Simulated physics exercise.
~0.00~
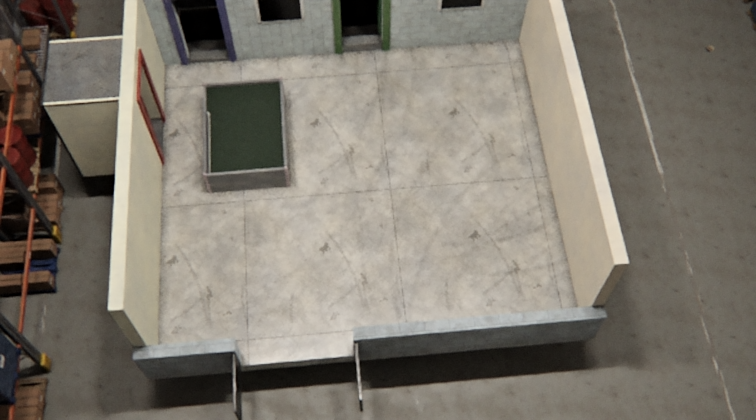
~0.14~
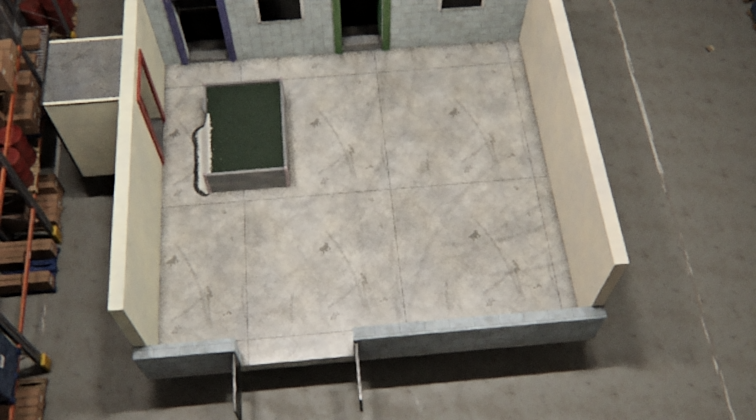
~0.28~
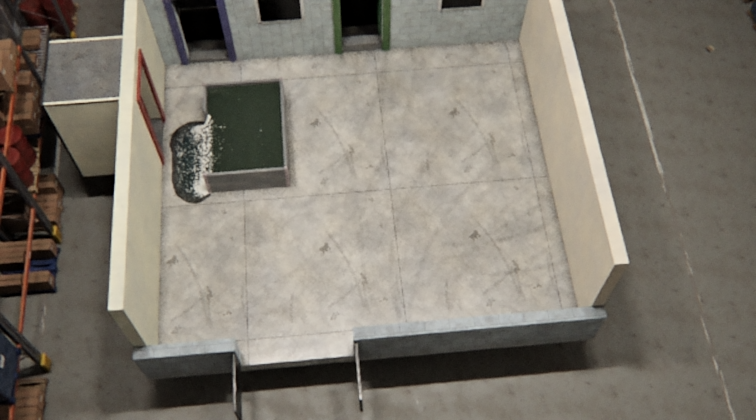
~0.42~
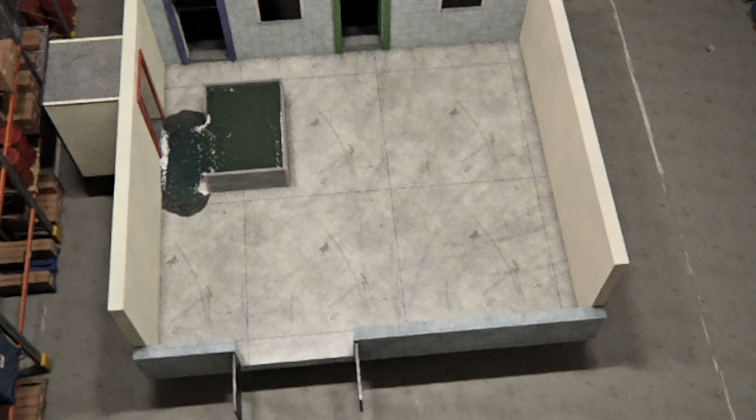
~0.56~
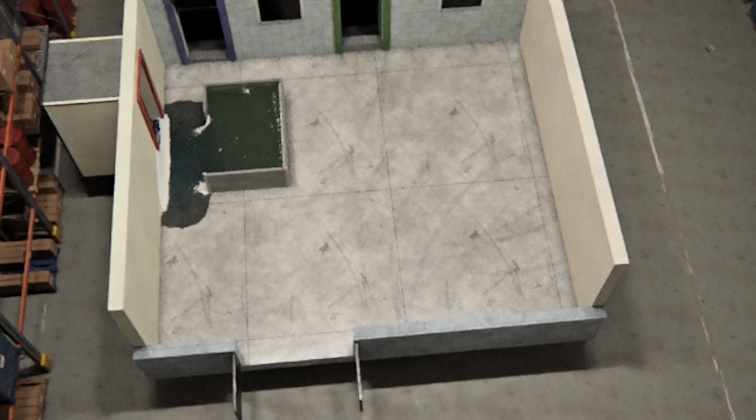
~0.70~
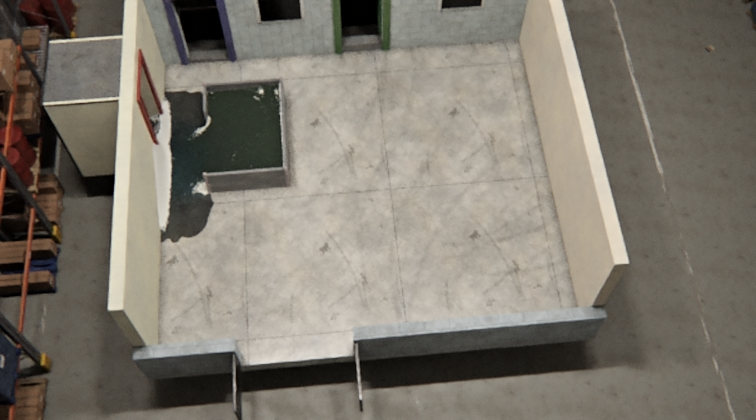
Dark water burst out of the left side of the green-topped tank, splashed across the pale floor to the left wall, then spread along it both toward the blue door and toward the near side.
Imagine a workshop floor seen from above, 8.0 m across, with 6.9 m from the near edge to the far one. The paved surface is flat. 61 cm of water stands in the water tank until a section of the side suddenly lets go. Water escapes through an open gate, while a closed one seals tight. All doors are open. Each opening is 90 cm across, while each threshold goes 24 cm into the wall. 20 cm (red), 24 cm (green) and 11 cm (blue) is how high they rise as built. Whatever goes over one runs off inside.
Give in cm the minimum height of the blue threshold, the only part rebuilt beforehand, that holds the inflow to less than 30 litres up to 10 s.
The minimum height is about 14 cm.
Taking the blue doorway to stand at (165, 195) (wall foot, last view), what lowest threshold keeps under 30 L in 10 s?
Minimum: Close to 33 cm.
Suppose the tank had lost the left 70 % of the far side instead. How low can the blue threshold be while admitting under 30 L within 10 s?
Then roughly 33 cm.
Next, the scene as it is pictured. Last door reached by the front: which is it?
The last one is the green door.
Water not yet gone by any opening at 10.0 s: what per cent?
Roughly 76 percent of the water remains.
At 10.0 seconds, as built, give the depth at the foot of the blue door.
About 6.0 cm.
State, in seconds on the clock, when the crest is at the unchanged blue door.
About 2.8 seconds.
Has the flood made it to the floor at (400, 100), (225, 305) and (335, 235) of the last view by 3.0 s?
So, in order, I'd say stayed dry, then got wet, then stayed dry.
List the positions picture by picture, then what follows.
The water tank at (245, 128) is whole and still, 61 cm deep; the blue door at (202, 33) is dry, in the first frame.
The gap is at (210, 153), the front 0.3 m out at (198, 185); the back of the water tank holds 61 cm, in the second frame.
Water pours out at (210, 155) and has run 0.8 m, to (175, 150); about 11 cm deep outside, 61 cm at the back, in the third frame.
The gap is at (210, 155), the front 1.0 m out at (164, 125); the back of the water tank holds 56 cm, in the fourth frame.
The front is at (164, 109), 1.2 m from the gap at (210, 155); 2.5 m2 of floor is wet, 51 cm left at the back, in the fifth frame.
The gap is at (210, 155), the front 1.4 m out at (165, 95); the back of the water tank holds 53 cm; the blue door at (202, 33), 2.6 m from the gap, is still 1.2 m from the nearest water, in the sixth frame.
After 1.4 s water covers 10 % of the floor, deepest (44 cm) near (163, 170); it has not reached the blue door.
After 3.0 s water covers 30 % of the floor, deepest (24 cm) near (158, 360); 20 cm at the blue door, 28 litres in over its 11 cm threshold.
After 10.0 s water covers 85 % of the floor, deepest (7 cm) near (165, 80); 6 cm at the blue door, 66 litres in over its 11 cm threshold.
At the blue door as built, the water arrived by 1.5 s and peaked near 20 cm at 2.8 s.
Run again over the same 10 s with other heights there, 59 litres in over 11.5 cm, 20 litres over 15.5 cm. The limit of 30 litres is kept from about 14 cm up.
